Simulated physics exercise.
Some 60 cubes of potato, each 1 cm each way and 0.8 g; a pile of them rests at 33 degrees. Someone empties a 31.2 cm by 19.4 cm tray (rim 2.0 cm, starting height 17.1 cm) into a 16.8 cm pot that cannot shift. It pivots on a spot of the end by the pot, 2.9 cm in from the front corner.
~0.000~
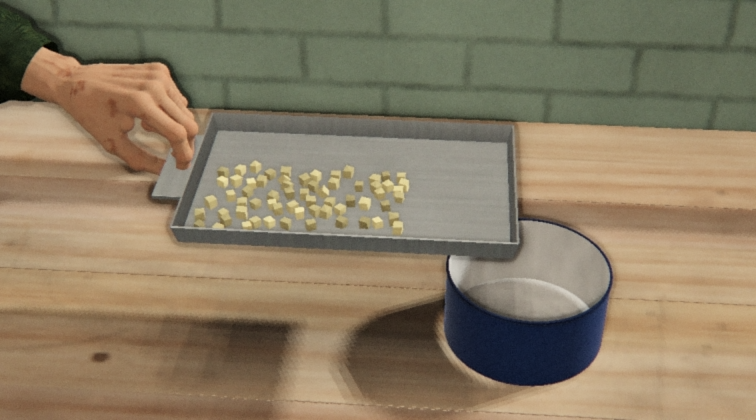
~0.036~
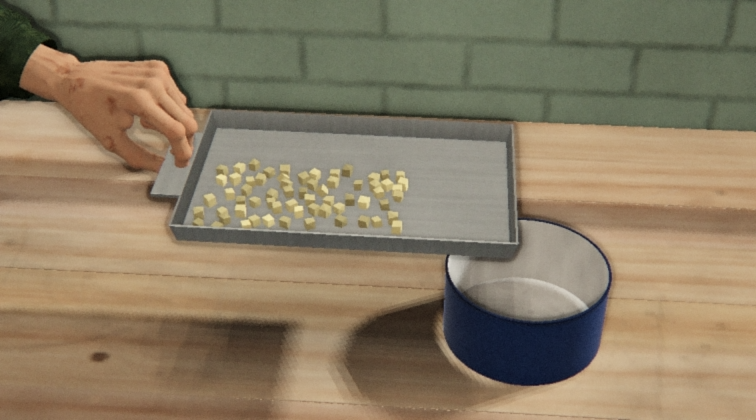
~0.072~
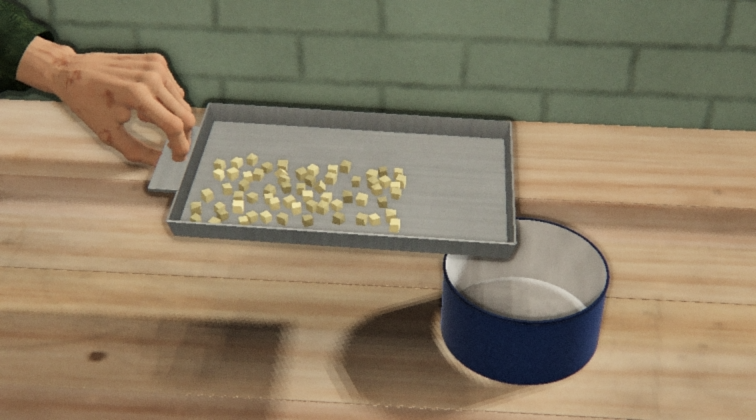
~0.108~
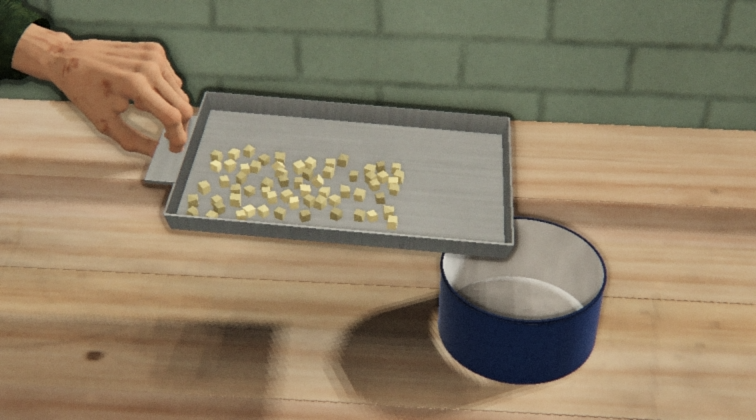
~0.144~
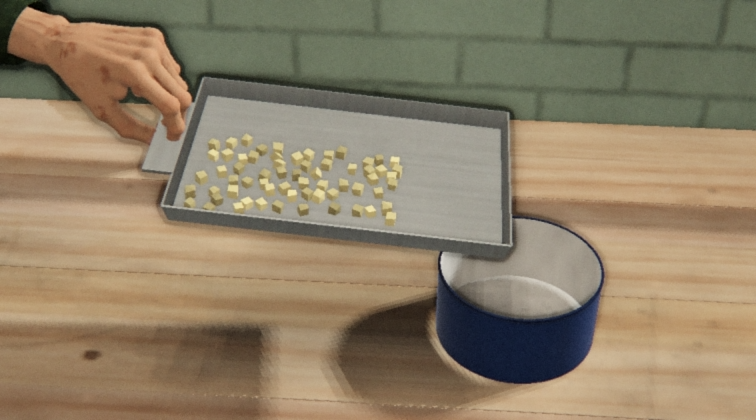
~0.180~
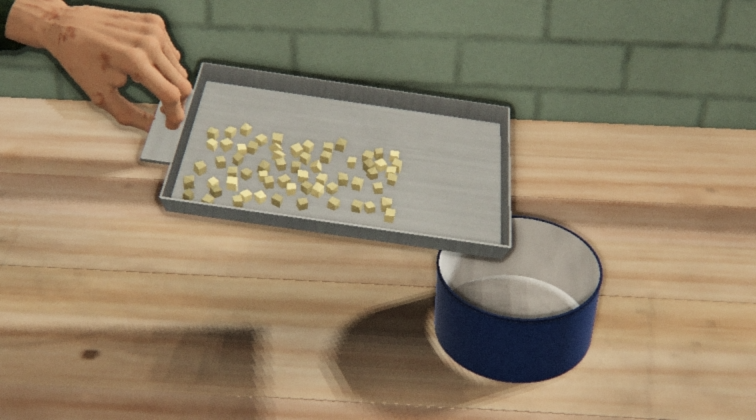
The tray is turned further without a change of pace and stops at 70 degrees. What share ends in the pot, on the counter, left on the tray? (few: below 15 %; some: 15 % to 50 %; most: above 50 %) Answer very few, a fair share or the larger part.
Pot: Very few, counter: The larger part, tray: A fair share.
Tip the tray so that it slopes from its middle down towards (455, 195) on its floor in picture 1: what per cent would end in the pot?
Some 45 per cent.
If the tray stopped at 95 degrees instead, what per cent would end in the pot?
It would be near 0 per cent.
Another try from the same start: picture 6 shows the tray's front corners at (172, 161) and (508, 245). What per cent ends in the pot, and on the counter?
Pot 0, counter 90.
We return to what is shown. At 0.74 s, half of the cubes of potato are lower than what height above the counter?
Some 24 cm.
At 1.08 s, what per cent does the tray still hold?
Roughly 40 per cent.
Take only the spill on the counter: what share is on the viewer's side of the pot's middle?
Some 100 per cent.
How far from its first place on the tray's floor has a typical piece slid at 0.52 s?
Roughly 1 cm.
After 0.52 s, tilt 40 degrees; the tray holds 100 %, the pot 0 %.
After 0.74 s, tilt 59 degrees; the tray holds 100 %, the pot 0 %.
Then, at 1.08 s, tilt 70 degrees; the tray holds 40 %, the pot 0 %.
By 2.4 s all is still; pot 0 %, counter 70 %, tray 30 %.
